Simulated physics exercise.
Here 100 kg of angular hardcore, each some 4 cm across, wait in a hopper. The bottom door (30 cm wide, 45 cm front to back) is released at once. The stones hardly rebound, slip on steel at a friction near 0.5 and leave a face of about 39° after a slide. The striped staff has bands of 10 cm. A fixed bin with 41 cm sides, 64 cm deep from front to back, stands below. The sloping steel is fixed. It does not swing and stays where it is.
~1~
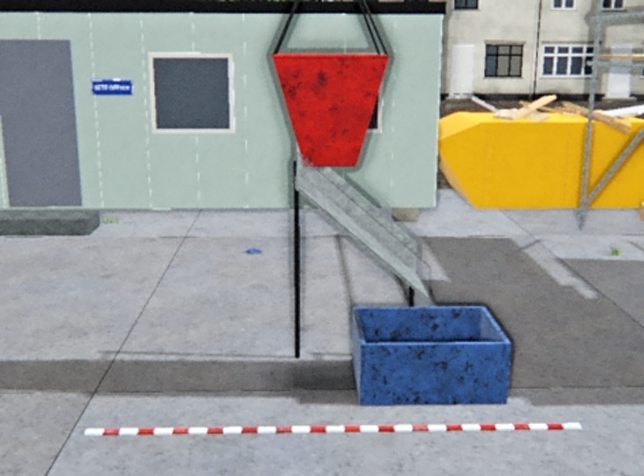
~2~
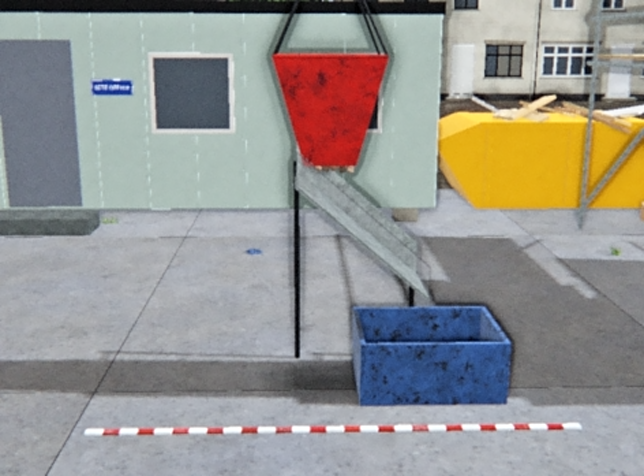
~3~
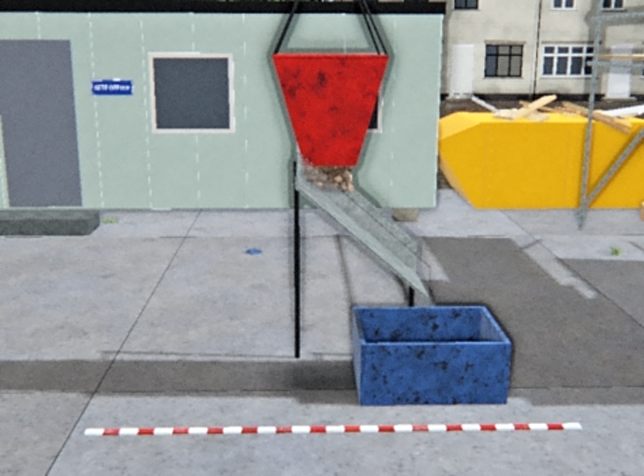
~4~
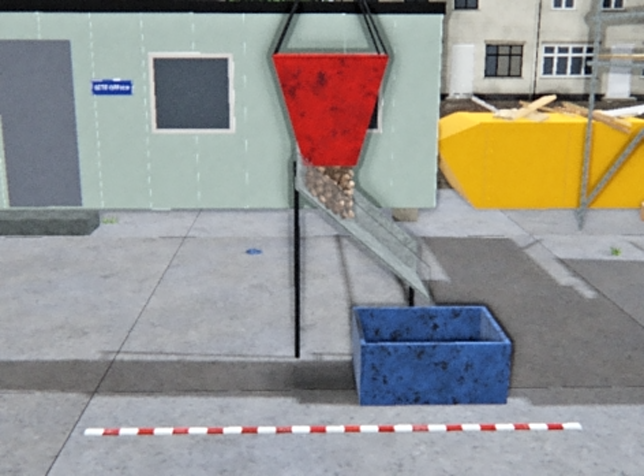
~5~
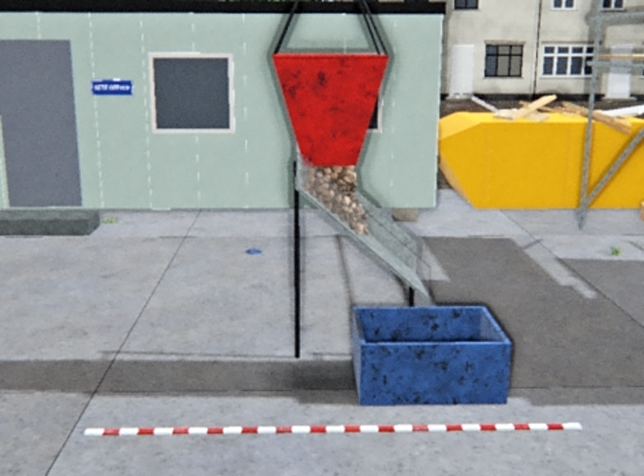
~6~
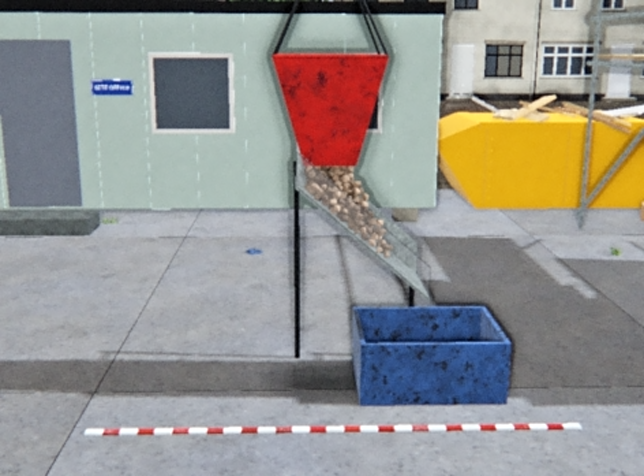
On a paved yard, seen from the front and slightly above by a still camera, a pale green cabin with a grey door stands behind, with a yellow skip at the right. A red hopper hangs on dark cables above a grey sloping chute, with an open blue box below and a red-and-white striped staff in front. Brownish stones emerge from the hopper's base and slide down the chute rightward in a lengthening stream.
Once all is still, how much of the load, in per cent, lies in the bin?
Close to 100 in a hundred.
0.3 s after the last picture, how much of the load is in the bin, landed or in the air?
About 15 per cent by then.
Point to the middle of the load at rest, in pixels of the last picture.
Around (462, 360).
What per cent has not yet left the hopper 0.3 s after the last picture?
About 0 per cent.
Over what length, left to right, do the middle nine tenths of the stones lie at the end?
Roughly 50 cm.
Then, 0.3 s after the last picture, 0 % in the hopper, 83 % on the steel, 1 % falling or lying left of the bin, 15 % falling or lying in the bin; the stones farthest right are at (486, 365).
Then, 0.7 s after the last picture, 0 % in the hopper, 32 % on the steel, 67 % falling or lying in the bin; the stones farthest right are at (490, 370).
Then, 1.3 s after the last picture, 0 % in the hopper, 100 % falling or lying in the bin; the stones farthest right are at (490, 365).
Then, 2.2 s after the last picture, 0 % in the hopper, 100 % falling or lying in the bin; the stones farthest right are at (490, 365).
Then, 4.1 s after the last picture, 0 % in the hopper, 100 % in the bin; the stones farthest right are at (490, 365).
